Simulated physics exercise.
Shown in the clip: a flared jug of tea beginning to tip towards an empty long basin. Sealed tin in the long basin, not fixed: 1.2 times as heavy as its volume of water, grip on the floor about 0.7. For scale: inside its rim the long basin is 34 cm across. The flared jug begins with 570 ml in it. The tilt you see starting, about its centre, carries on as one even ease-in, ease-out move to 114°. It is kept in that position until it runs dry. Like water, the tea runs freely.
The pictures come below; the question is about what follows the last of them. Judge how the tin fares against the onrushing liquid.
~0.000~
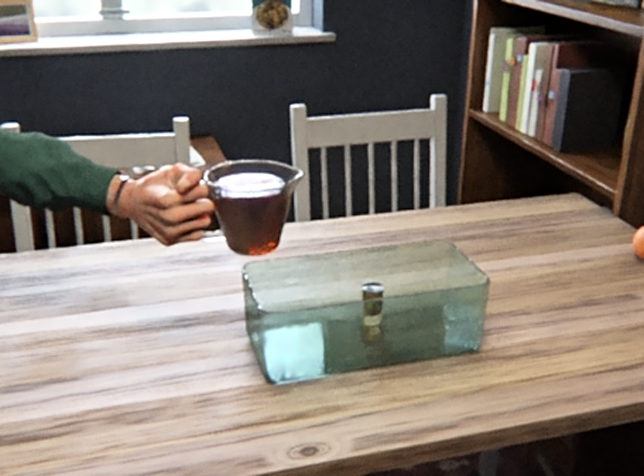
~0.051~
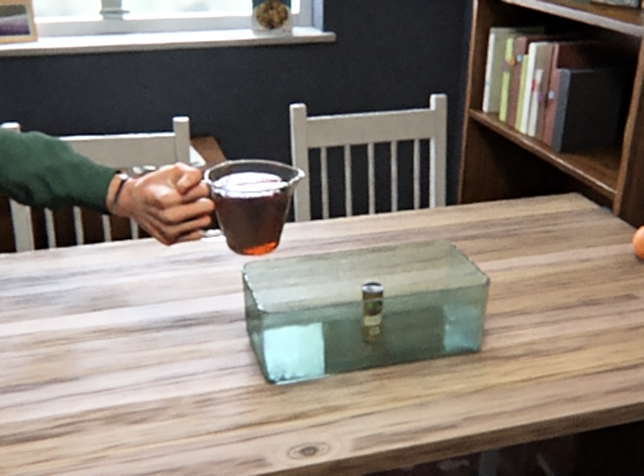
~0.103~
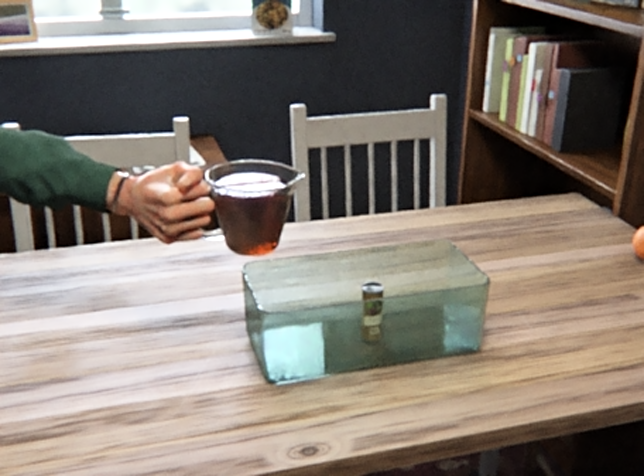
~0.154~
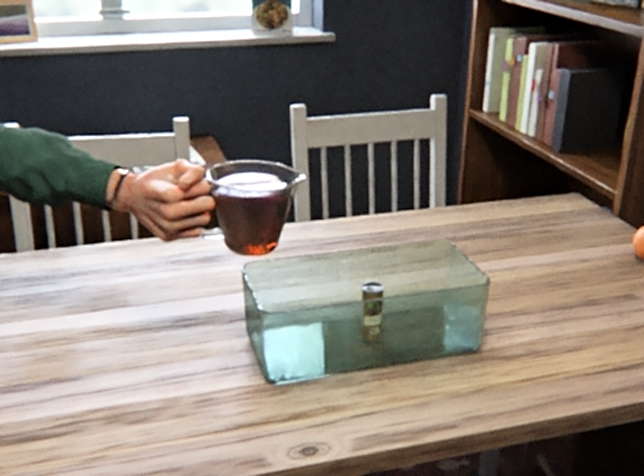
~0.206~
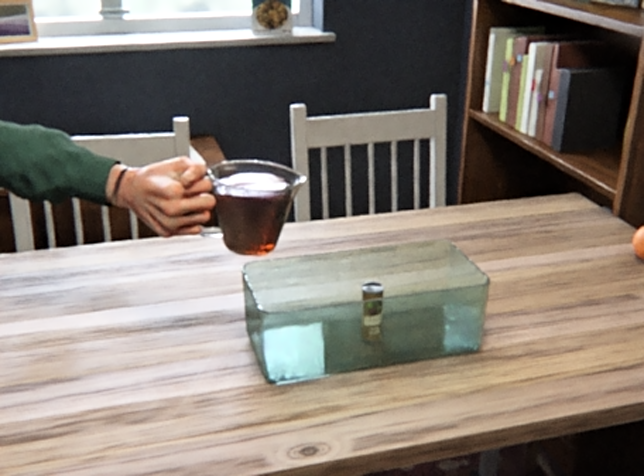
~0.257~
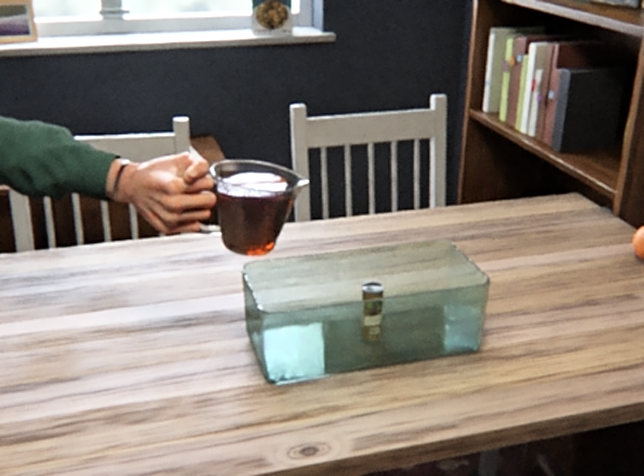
You'll see it resist.
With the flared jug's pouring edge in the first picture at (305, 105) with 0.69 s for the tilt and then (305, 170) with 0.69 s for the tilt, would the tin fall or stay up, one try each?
In the first try it comes down; in the second it remains standing.
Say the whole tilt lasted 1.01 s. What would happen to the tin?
After the tilt, the tin is still standing.
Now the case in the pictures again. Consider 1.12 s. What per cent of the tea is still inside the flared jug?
7 per cent or thereabouts.
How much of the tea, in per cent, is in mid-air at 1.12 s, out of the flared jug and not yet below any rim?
Near 7 percent.
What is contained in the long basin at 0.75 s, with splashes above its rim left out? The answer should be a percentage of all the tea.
Close to 14 in a hundred.
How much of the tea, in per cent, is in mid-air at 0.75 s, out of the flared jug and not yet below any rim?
Roughly 20 %.
After 0.75 s the tilt is 63° and 66 per cent is still to pour; the tin stands where it began.
After 1.12 s the tilt is 102° and 7 per cent is still to pour; the tin stands where it began.
After 1.50 s the tilt is 114° and 0 per cent is still to pour; the tin stands where it began.
After 1.91 s the tilt is 114° and 0 per cent is still to pour; the tin stands where it began.
In the end the tin stands where it began.
